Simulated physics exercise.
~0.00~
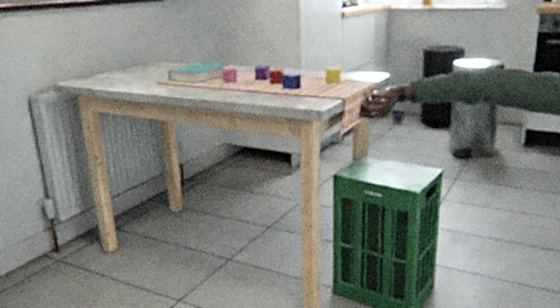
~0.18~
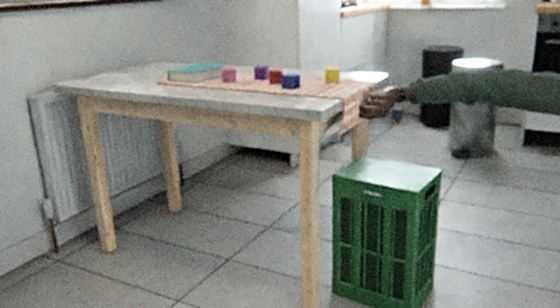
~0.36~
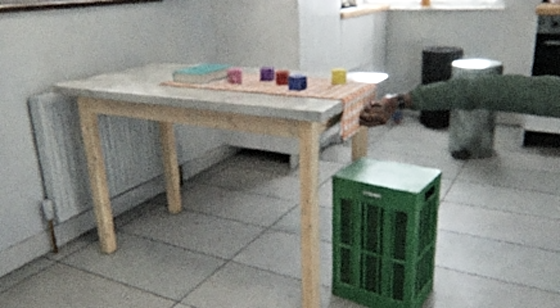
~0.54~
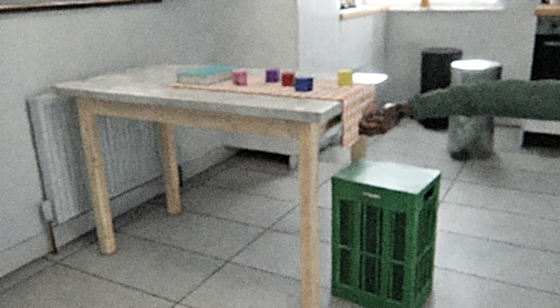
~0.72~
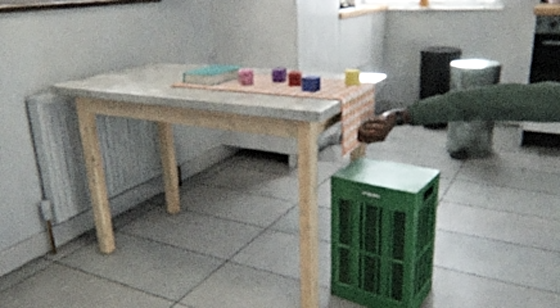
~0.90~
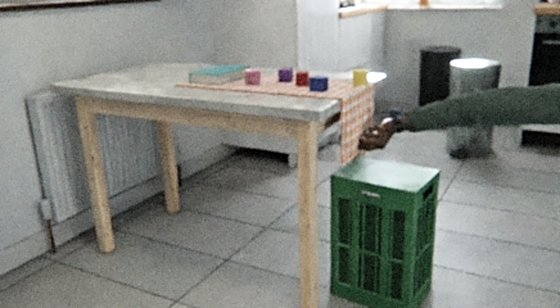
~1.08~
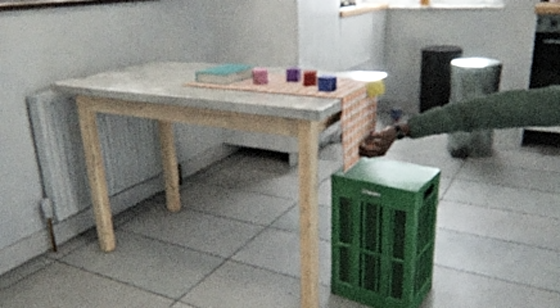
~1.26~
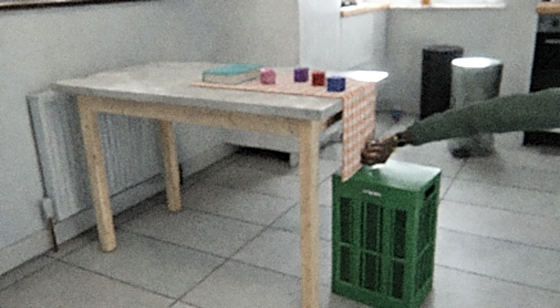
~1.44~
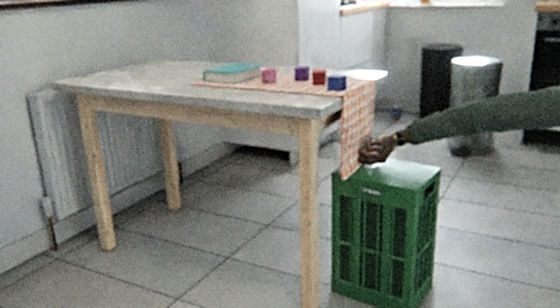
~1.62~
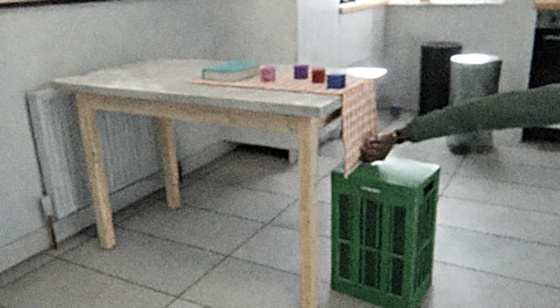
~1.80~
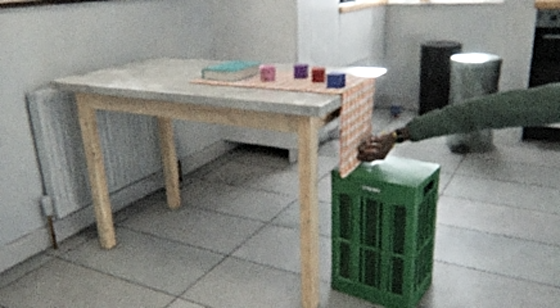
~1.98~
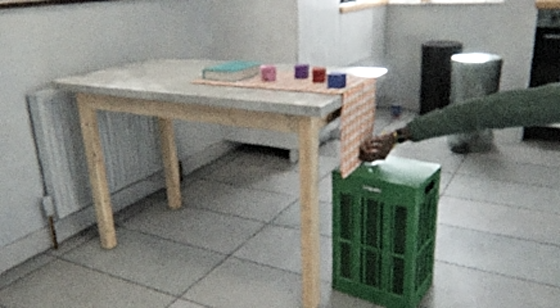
A hand slowly pulled the end of an orange table runner down toward a green crate, carrying the small coloured cubes to the right, until the yellow one tipped off the table's edge and the rest stopped, still on top, with the hem at the crate.
